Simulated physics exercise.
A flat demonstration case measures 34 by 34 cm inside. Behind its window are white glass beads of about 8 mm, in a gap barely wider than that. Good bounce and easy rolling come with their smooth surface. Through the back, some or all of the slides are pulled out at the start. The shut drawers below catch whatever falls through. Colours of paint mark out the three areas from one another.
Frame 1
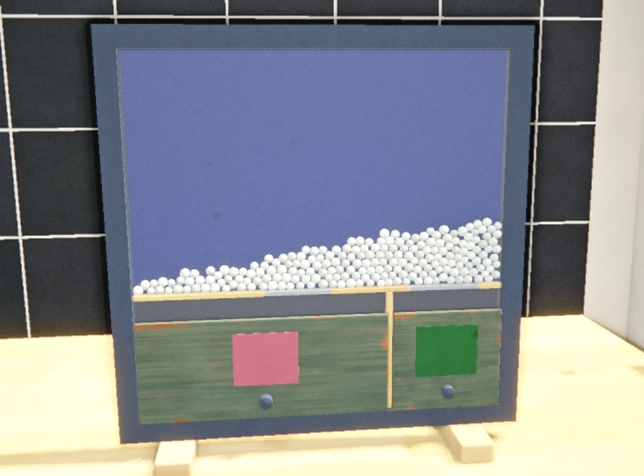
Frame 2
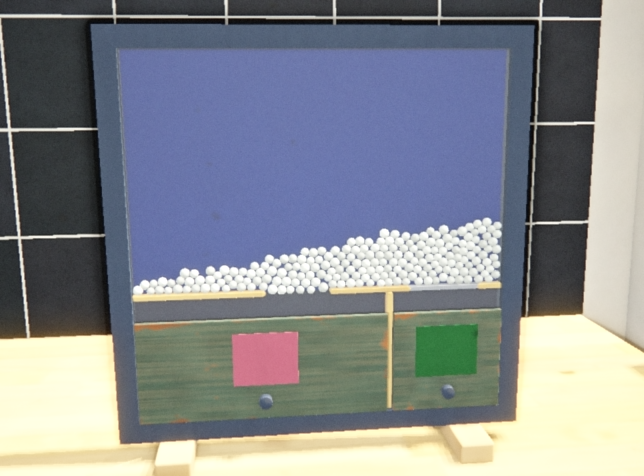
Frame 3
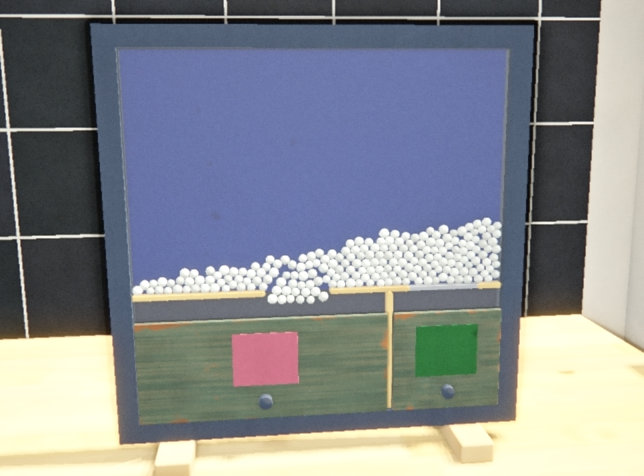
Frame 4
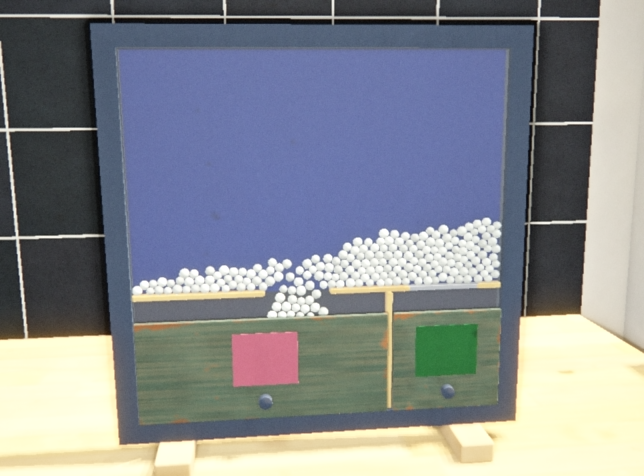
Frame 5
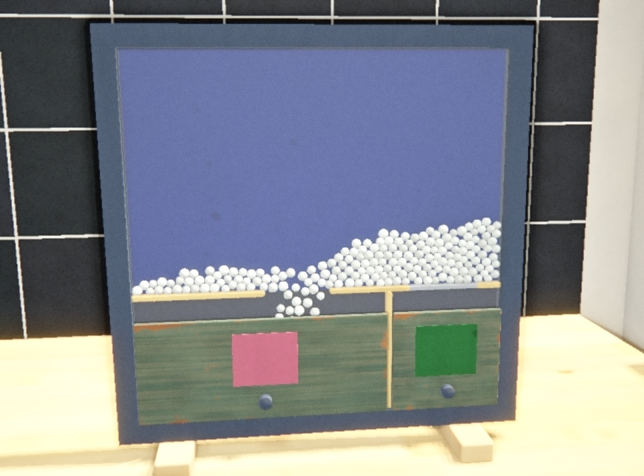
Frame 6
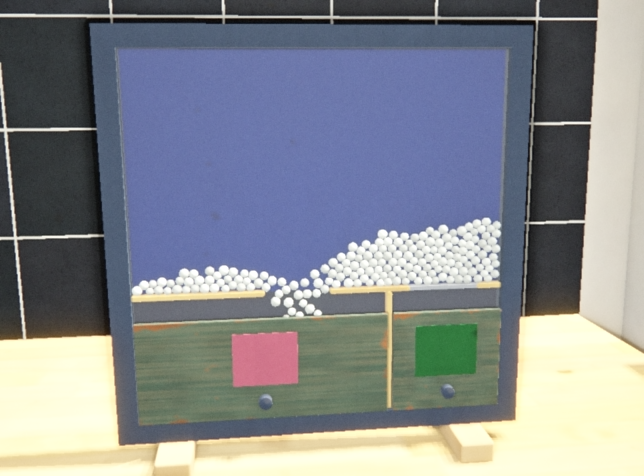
Framed display case with white beads piled higher at right, beads dropping through a central gap behind the pink-marked green panel.
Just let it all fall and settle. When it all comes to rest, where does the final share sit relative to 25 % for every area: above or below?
Pink: Above it. Blue: Above it. Green: Below it.
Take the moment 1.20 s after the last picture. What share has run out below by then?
About 45 in a hundred.
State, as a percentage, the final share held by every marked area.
So pink drawer ends with 55, blue store with 45, and green drawer with 0.
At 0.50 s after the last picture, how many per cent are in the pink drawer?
Close to 35 % of the load.
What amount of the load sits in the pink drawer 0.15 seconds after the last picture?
About 25 percent.
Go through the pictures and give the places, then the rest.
In the first frame, about 210 beads; load centre (366, 264); pink (266, 359), blue (319, 75), green (447, 351); slides (260, 293) to (335, 290), (404, 288) to (481, 285).
In the second frame, 1 of 2 slides gone; load centre (366, 264); 0 out.
In the third frame, load centre (366, 264); 9 out.
In the fourth frame, load centre (366, 264); 16 out.
In the fifth frame, load centre (365, 264); 23 out.
In the sixth frame, load centre (373, 263); 33 out.
Then, 0.15 s after the last picture, 25 % are out; pink 25 %, blue 75 %.
Then, 0.50 s after the last picture, 35 % are out; pink 35 %, blue 65 %.
Then, 1.20 s after the last picture, 45 % are out; pink 45 %, blue 55 %.
All still 4.1 s after it, 55 % are out; pink 55 %, blue 45 %, green 0 %.
